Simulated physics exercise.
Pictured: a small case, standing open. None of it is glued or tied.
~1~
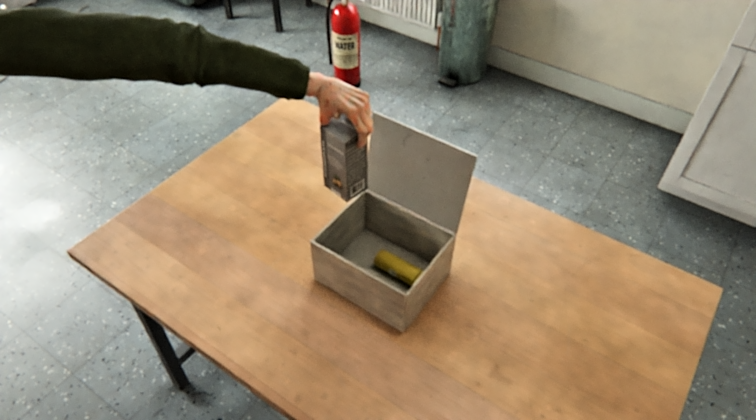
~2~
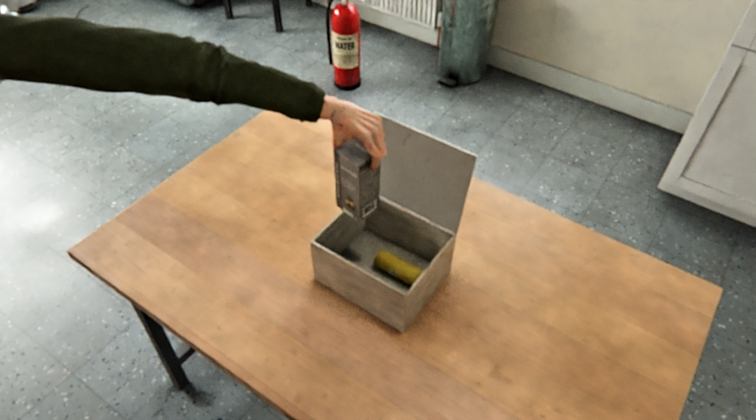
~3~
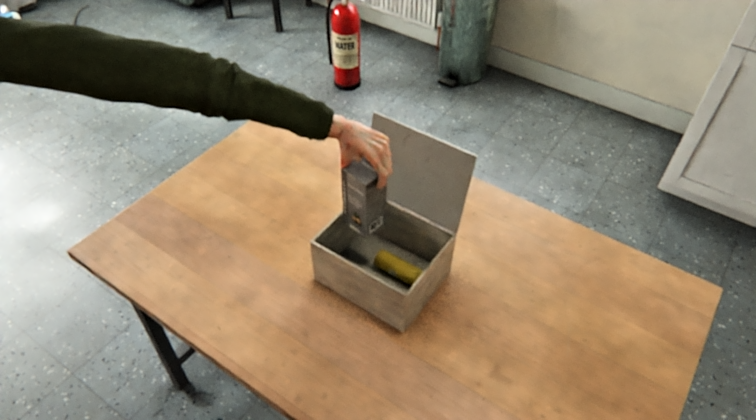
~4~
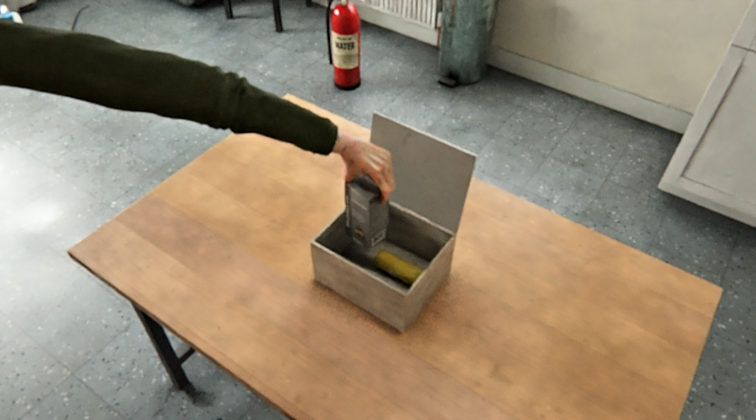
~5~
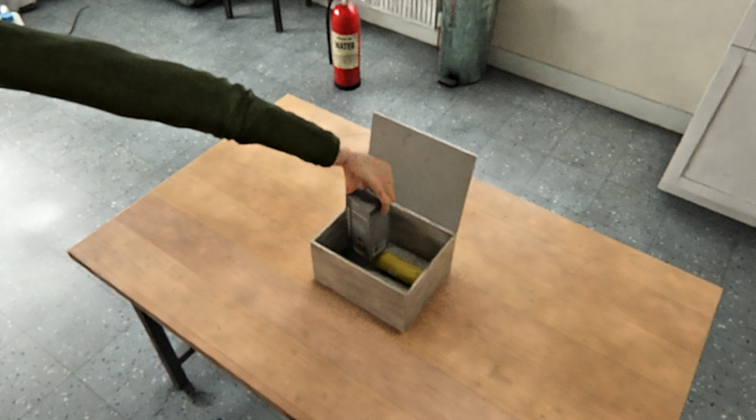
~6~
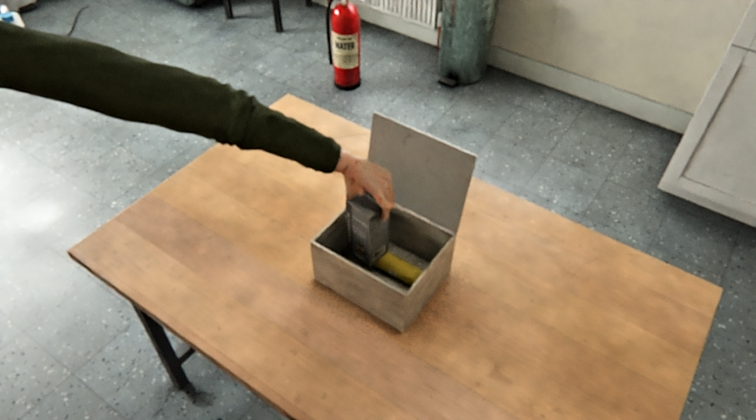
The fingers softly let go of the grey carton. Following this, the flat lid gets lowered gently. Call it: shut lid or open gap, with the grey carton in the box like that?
Open gap.
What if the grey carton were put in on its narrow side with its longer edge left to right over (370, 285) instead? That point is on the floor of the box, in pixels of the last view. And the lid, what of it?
That way the lid ends up fully closed.
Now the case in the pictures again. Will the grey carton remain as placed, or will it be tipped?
Simply put, the grey carton gets tilted.
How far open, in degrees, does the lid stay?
Roughly 8°.
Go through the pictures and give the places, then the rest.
In the first picture, coming down; grey carton (345, 159); yellow shaker (401, 269).
In the second picture, coming down; grey carton (358, 180); yellow shaker (401, 269).
In the third picture, coming down; grey carton (364, 197); yellow shaker (401, 269).
In the fourth picture, coming down; grey carton (367, 211); yellow shaker (401, 269).
In the fifth picture, coming down; grey carton (368, 222); yellow shaker (401, 269).
In the sixth picture, put in, still held; grey carton (368, 227); yellow shaker (401, 269).
Then, 0.40 s after the last picture, grey carton tipped 52° from how it was near (365, 247); yellow shaker rolled about its own width.
Then, 1.40 s after the last picture, lid 72° above the rim; grey carton tipped 56° from how it was near (363, 245); yellow shaker rolled about its own width.
Then, 1.90 s after the last picture, lid 29° above the rim; grey carton tipped 56° from how it was near (363, 245); yellow shaker rolled about its own width.
Then, 2.90 s after the last picture, lid 8° above the rim; grey carton tipped 56° from how it was near (363, 245); yellow shaker rolled about its own width.
At rest, lid 8° above the rim; tipped over in the box, grey carton; moved from the start, yellow shaker. Seen from the same camera at the end, grey carton near (364, 245).
